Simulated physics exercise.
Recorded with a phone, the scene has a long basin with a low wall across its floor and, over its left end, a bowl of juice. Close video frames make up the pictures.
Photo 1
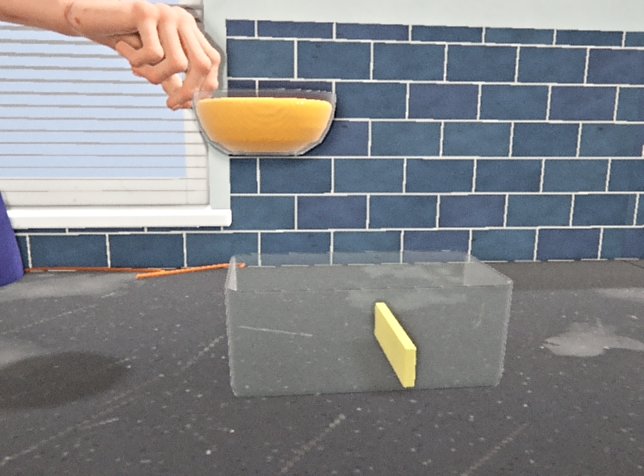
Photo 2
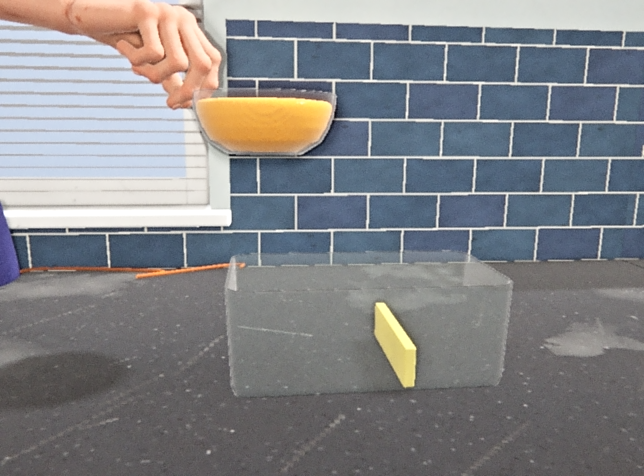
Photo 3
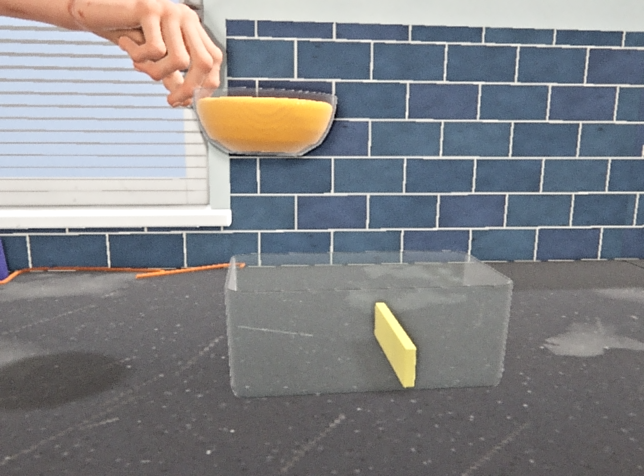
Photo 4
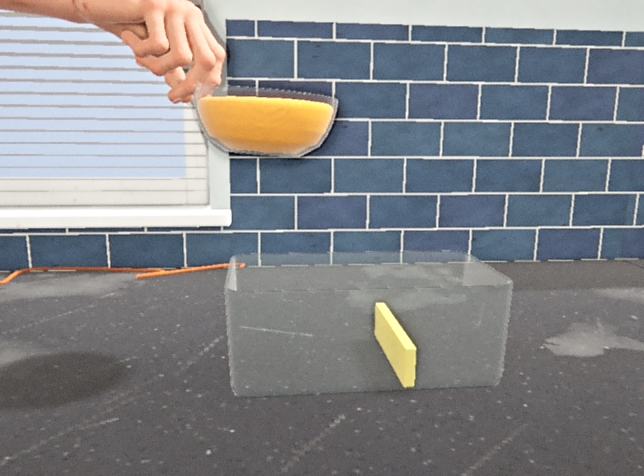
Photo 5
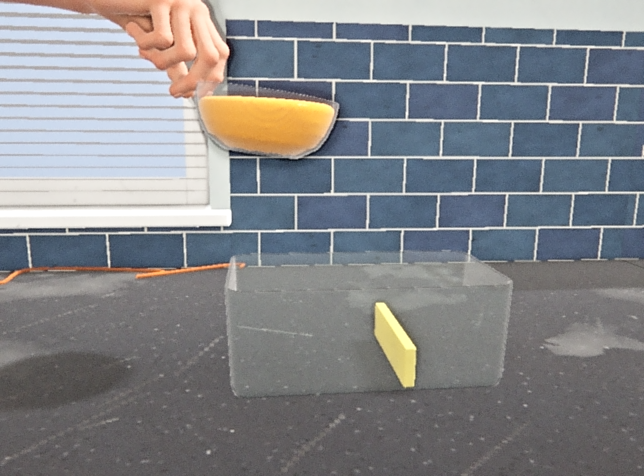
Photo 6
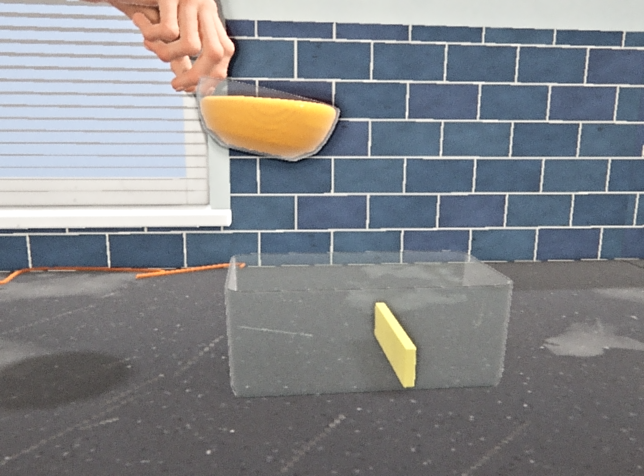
The footage shows a hand holding a clear bowl of orange juice above the left end of a long transparent basin with a low yellow wall across its floor, as the hand gradually tilts the bowl slightly to the right.
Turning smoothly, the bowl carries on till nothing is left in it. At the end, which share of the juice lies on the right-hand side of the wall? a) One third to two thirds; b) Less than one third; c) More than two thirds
(a) One third to two thirds.
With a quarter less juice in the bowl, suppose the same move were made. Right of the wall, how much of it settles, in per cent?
I'd put it at around 25 %.
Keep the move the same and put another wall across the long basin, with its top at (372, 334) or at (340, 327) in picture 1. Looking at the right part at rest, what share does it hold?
That'd be about 65 percent for the first and about 85 percent for the other.
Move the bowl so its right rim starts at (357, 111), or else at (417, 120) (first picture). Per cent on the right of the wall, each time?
It comes to 60 % the first time and 75 % the second.
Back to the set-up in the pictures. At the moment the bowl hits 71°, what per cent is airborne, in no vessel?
Estimate: 50 per cent, roughly.
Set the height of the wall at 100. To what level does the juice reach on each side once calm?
Left part: 30 per cent, right part: 40 per cent.
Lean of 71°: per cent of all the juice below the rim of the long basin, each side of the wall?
Split is about 5 % to the left and 10 % to the right.
A moment on, the bowl is tipped part way and 33 per cent is still to pour, 7 is left of the wall and 9 right of it.
Next, the bowl is tipped right over and 2 per cent is still to pour, 48 is left of the wall and 42 right of it.
Then the bowl is tipped right over and 0 per cent is still to pour, 57 is left of the wall and 41 right of it.
Later the bowl is tipped right over and 0 per cent is still to pour, 57 is left of the wall and 41 right of it.
At rest 57 per cent lies left of the wall, 41 right of it and 2 outside.
